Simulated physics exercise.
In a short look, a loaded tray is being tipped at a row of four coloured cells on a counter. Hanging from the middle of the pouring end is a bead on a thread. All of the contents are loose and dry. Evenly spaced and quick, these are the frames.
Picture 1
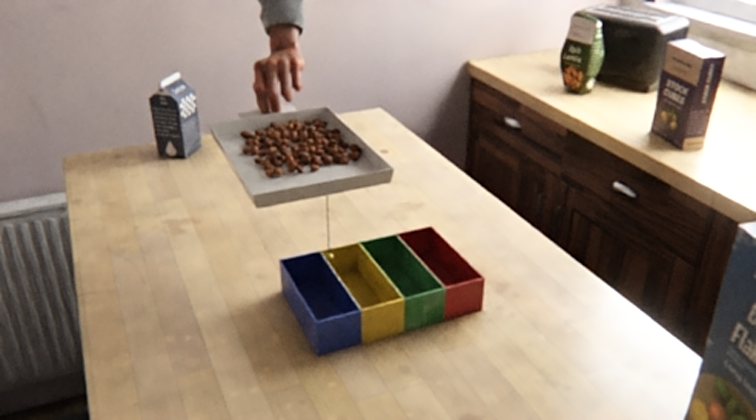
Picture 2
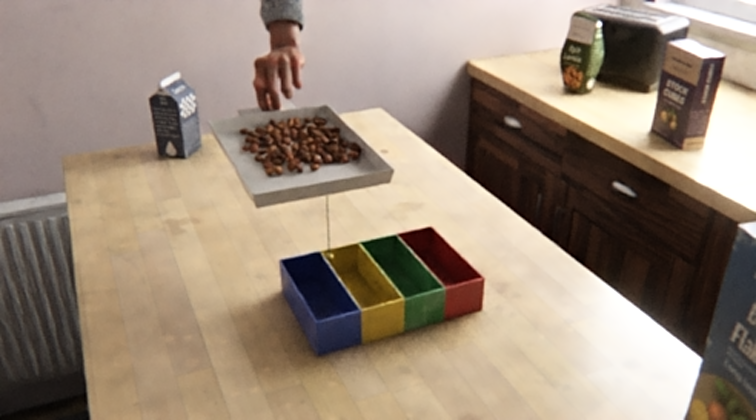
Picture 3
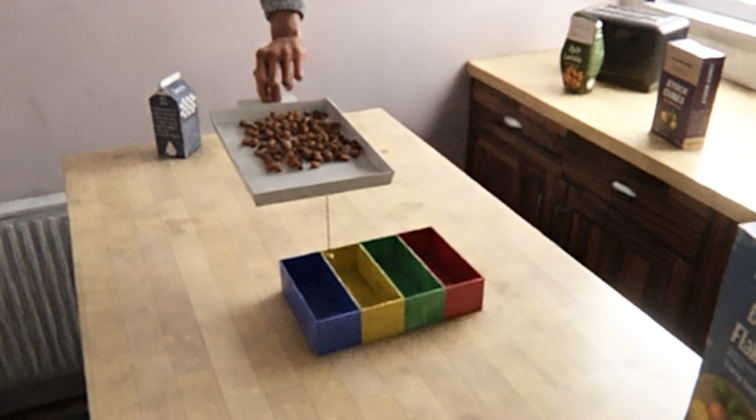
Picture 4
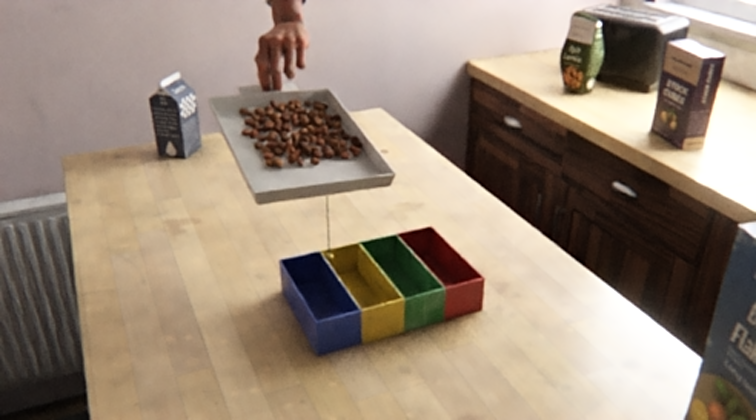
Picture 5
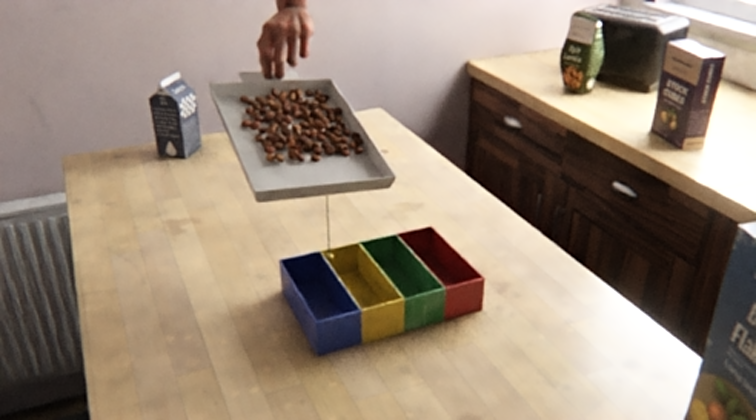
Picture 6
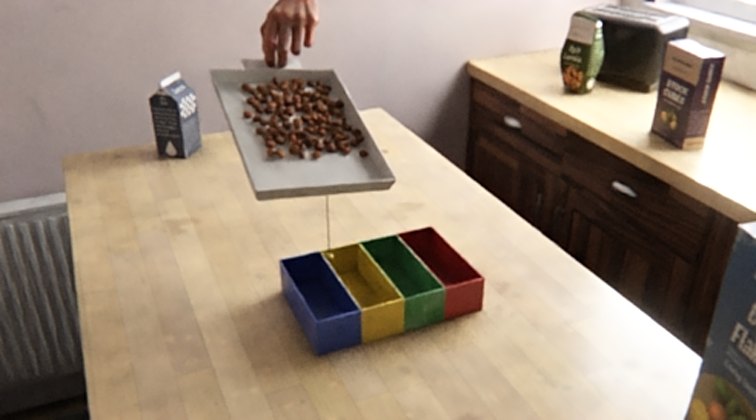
The footage shows a hand holding a grey tray of small brown pieces above a box with blue, yellow, green and red compartments, then gradually raising the tray's far end so it slopes toward the box, lowest at its right corner.
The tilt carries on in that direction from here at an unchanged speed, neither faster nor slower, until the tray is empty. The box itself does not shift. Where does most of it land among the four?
Most of it lands in the green cell.
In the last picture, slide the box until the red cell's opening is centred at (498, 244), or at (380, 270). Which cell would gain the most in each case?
For the first spot I'd say the blue one, and for the second spot that red cell.
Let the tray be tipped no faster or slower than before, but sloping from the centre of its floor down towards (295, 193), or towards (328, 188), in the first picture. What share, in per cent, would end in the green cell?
In turn some 0 and 30 per cent.
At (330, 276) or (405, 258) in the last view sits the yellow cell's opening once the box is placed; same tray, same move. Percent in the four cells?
Close to 100 %, followed by close to 90 %.
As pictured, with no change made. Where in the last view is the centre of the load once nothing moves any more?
Close to (394, 292), more or less.
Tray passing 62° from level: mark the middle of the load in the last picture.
Somewhere near pixel (361, 174).
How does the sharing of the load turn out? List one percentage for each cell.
Looks like the blue cell ends near 0 %, the yellow cell near 30 %, the green cell near 60 %, and the red cell near 0 %.
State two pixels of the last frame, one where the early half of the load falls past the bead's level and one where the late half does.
It goes through near (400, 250) first, then near (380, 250).
Shortly afterwards, tray tipped steeply; all but a few on the tray; a little falling or outside the box.
Next, tray tipped right over; near a third on the tray; near a third in the green cell; near a quarter in the yellow cell; only a few in the red cell; only a few in the blue cell; a little falling or outside the box.
Some moments later, tray tipped past a quarter turn; near two thirds in the green cell; near a third in the yellow cell; a little in the red cell; only a few in the blue cell.
In the end, tray tipped past a quarter turn; near two thirds in the green cell; near a third in the yellow cell; a little in the red cell; only a few in the blue cell.
